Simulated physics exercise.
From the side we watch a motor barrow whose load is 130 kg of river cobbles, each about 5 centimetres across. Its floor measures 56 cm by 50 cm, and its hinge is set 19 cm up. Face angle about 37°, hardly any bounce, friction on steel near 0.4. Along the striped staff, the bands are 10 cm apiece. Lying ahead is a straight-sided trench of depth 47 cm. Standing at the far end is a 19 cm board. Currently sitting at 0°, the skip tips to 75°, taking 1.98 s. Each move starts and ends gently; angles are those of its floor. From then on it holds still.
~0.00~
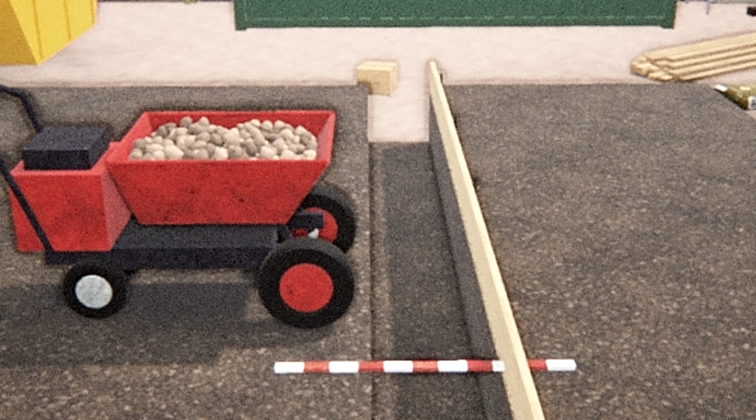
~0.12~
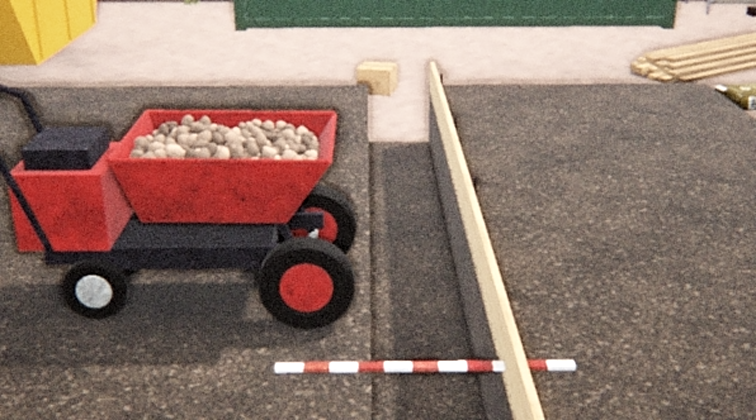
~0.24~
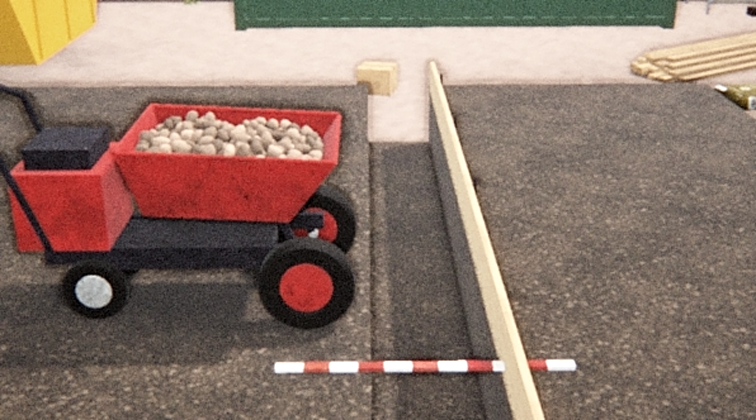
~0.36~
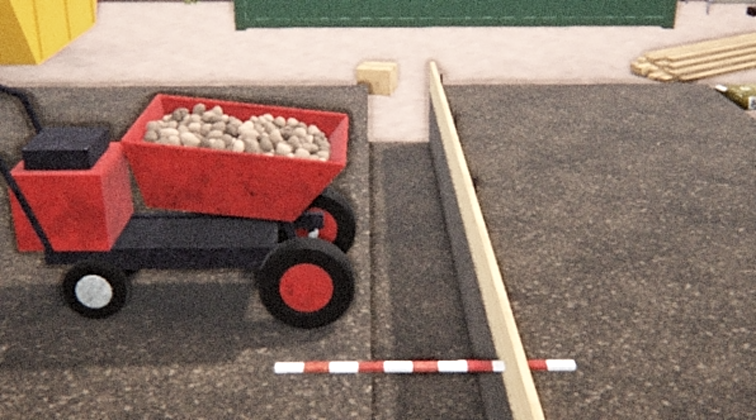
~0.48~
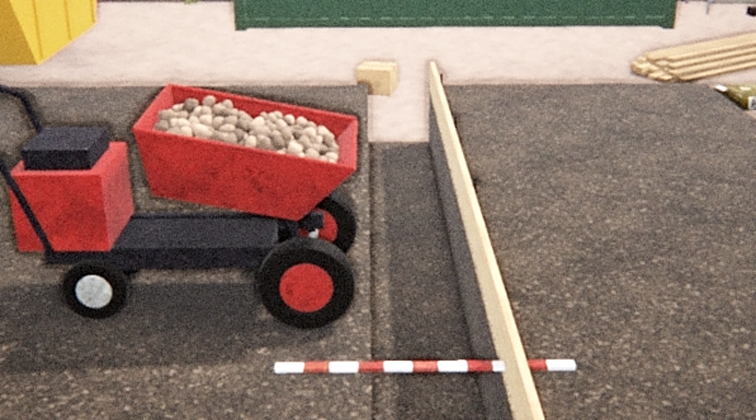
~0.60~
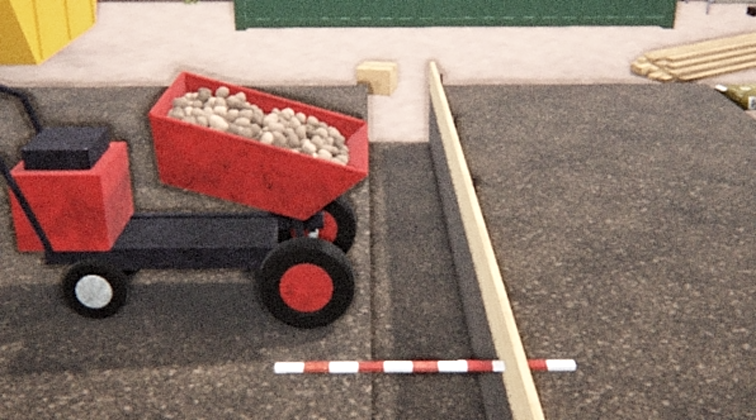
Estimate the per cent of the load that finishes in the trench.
Roughly 89 percent.
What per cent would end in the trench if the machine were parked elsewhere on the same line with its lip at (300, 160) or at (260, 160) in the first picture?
The first gives about 100 percent and the second about 100 percent.
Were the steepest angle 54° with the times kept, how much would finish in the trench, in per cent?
In that case around 35 percent.
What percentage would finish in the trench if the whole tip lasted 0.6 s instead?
My guess is near 55 percent.
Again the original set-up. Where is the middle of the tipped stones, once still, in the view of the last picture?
Their middle is at about (449, 374).
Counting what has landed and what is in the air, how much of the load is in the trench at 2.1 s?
I'd say near 55 per cent at that time.
After 1.5 s the floor is at 63°; 95 % in the skip, 5 % in the trench; the foremost stones are at (479, 283).
After 2.1 s the floor is at 75°; 38 % in the skip, 53 % in the trench, 9 % past the trench; the foremost stones are at (594, 291).
After 2.4 s the floor is at 75°; 17 % in the skip, 72 % in the trench, 11 % past the trench; the foremost stones are at (637, 286).
After 4.4 s the floor is at 75°; 0 % in the skip, 89 % in the trench, 11 % past the trench; the foremost stones are at (639, 268).
